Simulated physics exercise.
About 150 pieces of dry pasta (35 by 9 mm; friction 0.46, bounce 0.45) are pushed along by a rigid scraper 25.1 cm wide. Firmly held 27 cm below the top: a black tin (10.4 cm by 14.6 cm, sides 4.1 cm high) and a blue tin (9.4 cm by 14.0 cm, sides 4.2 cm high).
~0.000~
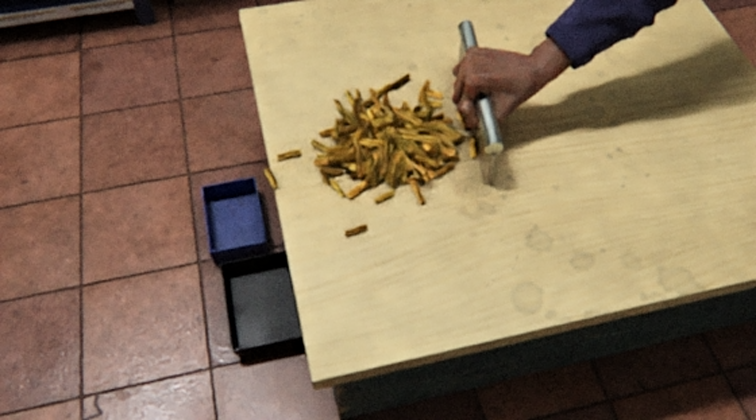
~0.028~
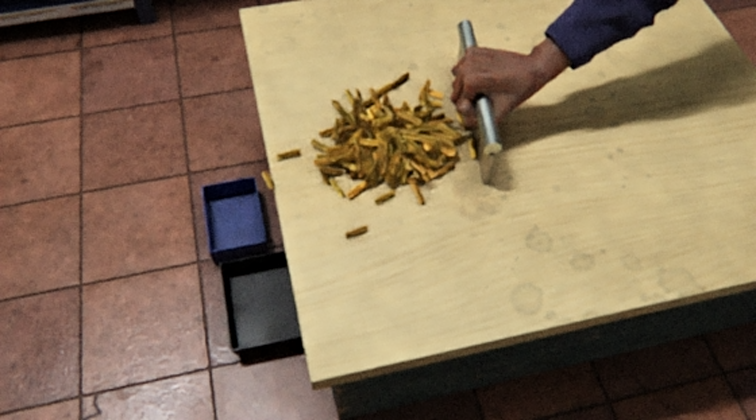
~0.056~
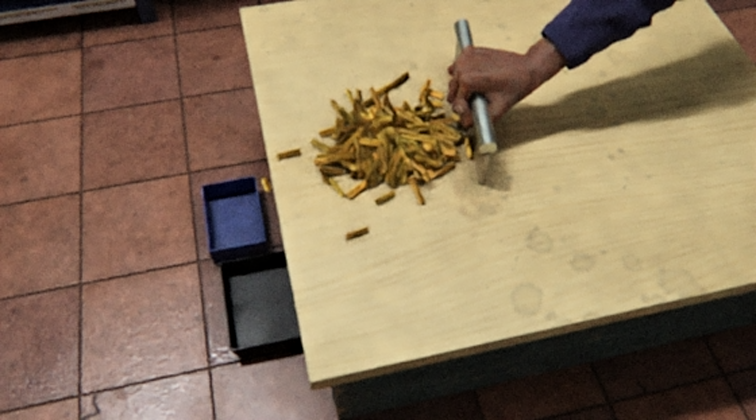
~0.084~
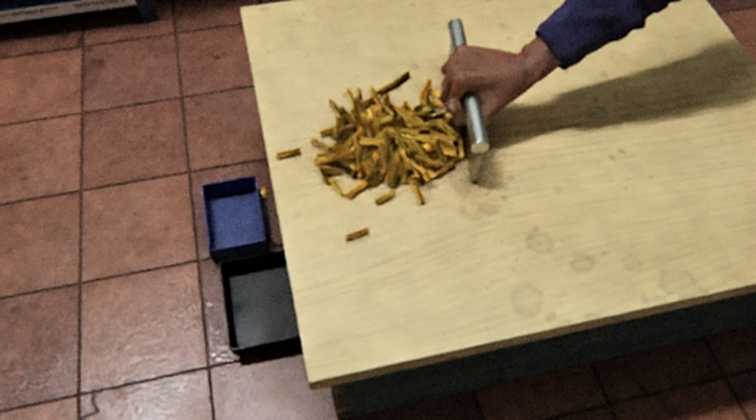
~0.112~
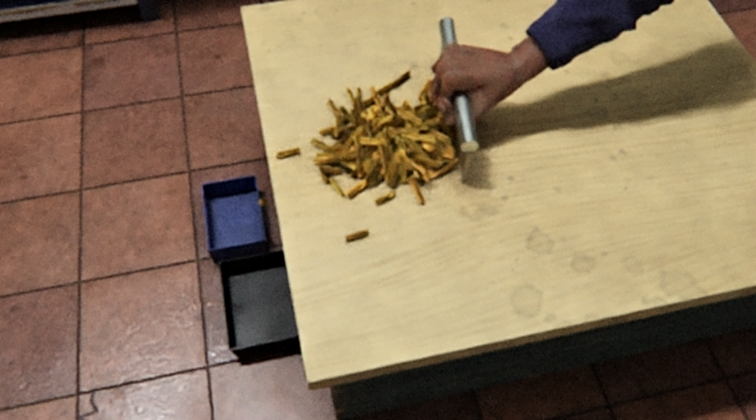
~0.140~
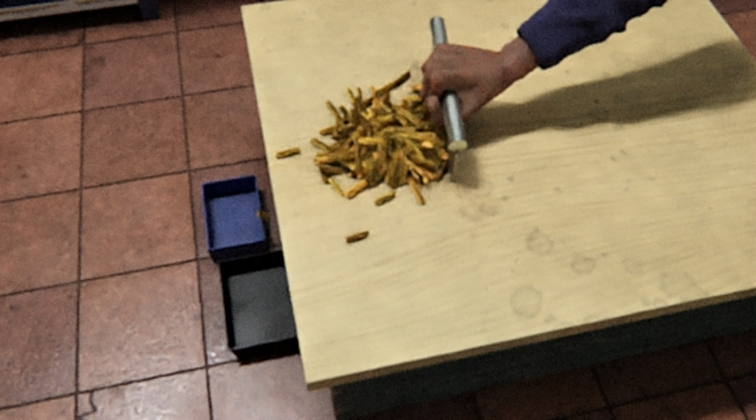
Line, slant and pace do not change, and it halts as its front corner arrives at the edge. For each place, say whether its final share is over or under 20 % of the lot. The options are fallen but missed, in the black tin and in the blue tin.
Fallen but missed: Over, black tin: Under, blue tin: Over.
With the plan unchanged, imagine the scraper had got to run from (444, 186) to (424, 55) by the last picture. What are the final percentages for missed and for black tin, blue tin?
Missed 65 percent; black tin 10 percent; blue tin 15 percent.
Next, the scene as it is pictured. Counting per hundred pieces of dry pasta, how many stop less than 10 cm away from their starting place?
Roughly 10 %.
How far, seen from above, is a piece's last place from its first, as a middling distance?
It works out at some 30 centimetres.
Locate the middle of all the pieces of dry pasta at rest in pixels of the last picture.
Near (228, 228).
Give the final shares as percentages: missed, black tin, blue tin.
40 per cent misses, the black tin gets 10 per cent and the blue tin gets 35 per cent.
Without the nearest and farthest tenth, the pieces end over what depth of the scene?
Estimate: Close to 30 cm.
After 0.39 s, scraper 19 cm from its start, spill 20 cm wide; still on top 100 %.
After 0.65 s, scraper 31 cm from its start, spill 26 cm wide; black tin 5 %, blue tin 5 %, off the edge, not caught 50 %, still on top 45 %.
After 0.86 s, scraper 31 cm from its start, spill 31 cm wide; black tin 10 %, blue tin 35 %, off the edge, not caught 40 %, still on top 15 %.
In the end, at 2.4 s, black tin 10 %, blue tin 35 %, fallen but missed 40 %, still on top 15 %.
